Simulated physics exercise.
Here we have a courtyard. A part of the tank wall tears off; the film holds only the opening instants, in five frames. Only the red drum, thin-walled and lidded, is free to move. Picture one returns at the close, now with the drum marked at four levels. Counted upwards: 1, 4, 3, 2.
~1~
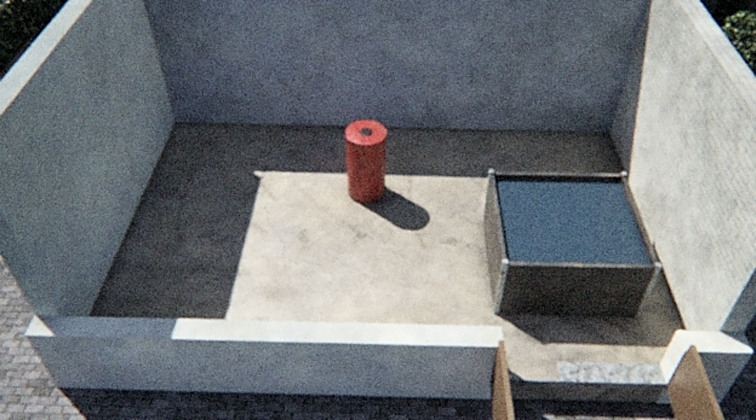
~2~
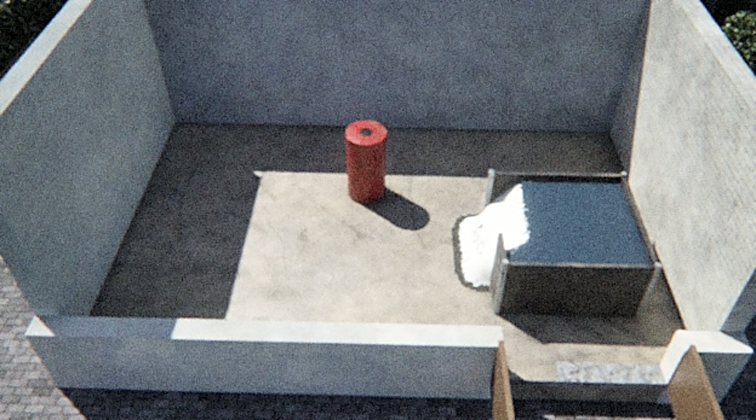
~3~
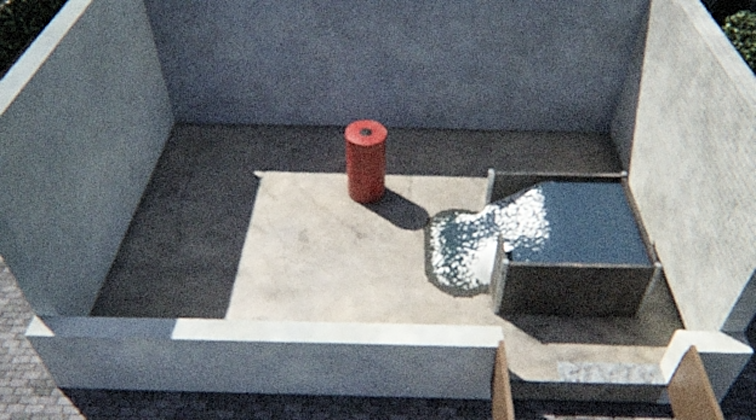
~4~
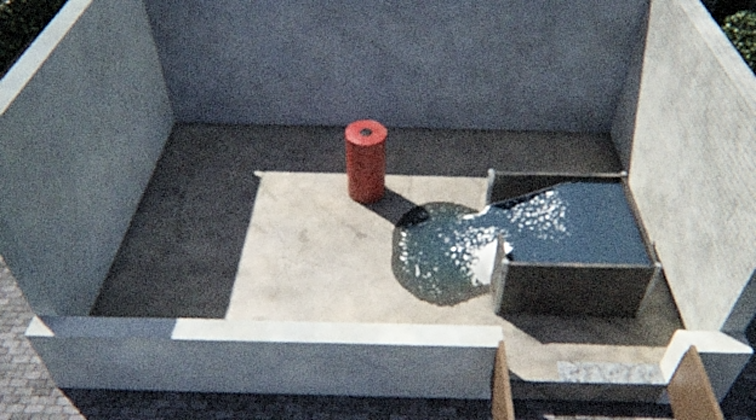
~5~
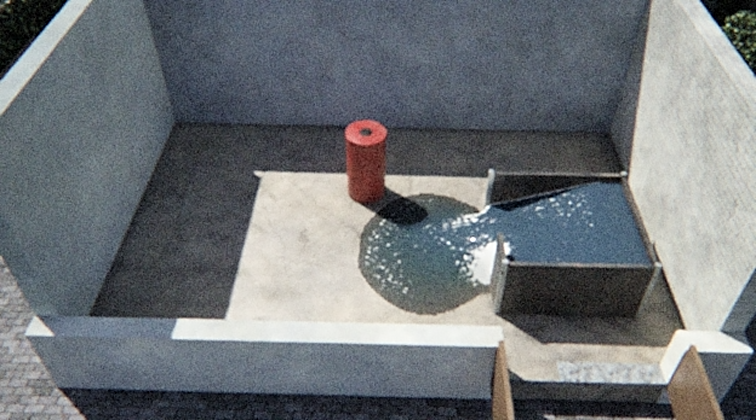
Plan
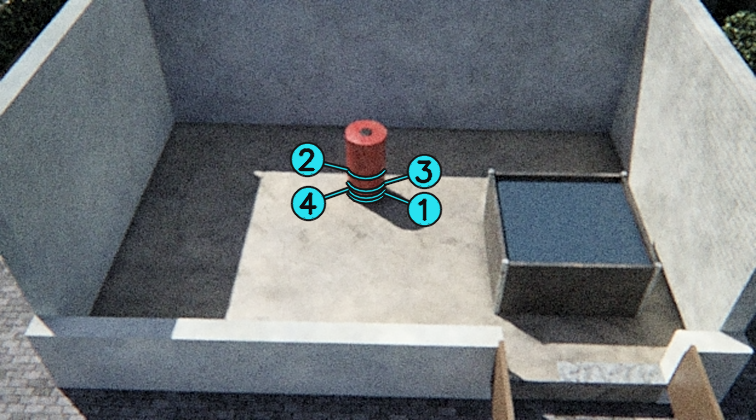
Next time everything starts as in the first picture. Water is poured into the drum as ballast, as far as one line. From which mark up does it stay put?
I would pick line 2.
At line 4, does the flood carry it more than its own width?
Yes, it does.
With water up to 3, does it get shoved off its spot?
Yes, that goes wrong.
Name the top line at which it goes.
It is 3.
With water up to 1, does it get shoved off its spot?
Yes, that goes wrong.
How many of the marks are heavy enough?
One.
On the marked copy, 1 at (366, 201); 2 at (365, 178); 3 at (365, 191); 4 at (365, 198); from the bottom up 1, 4, 3, 2.
With 1, it is pushed about 6 times its own width away.
With 2, it does not move.
With 3, it is pushed about its own width away.
With 4, it is pushed about 3 times its own width away.
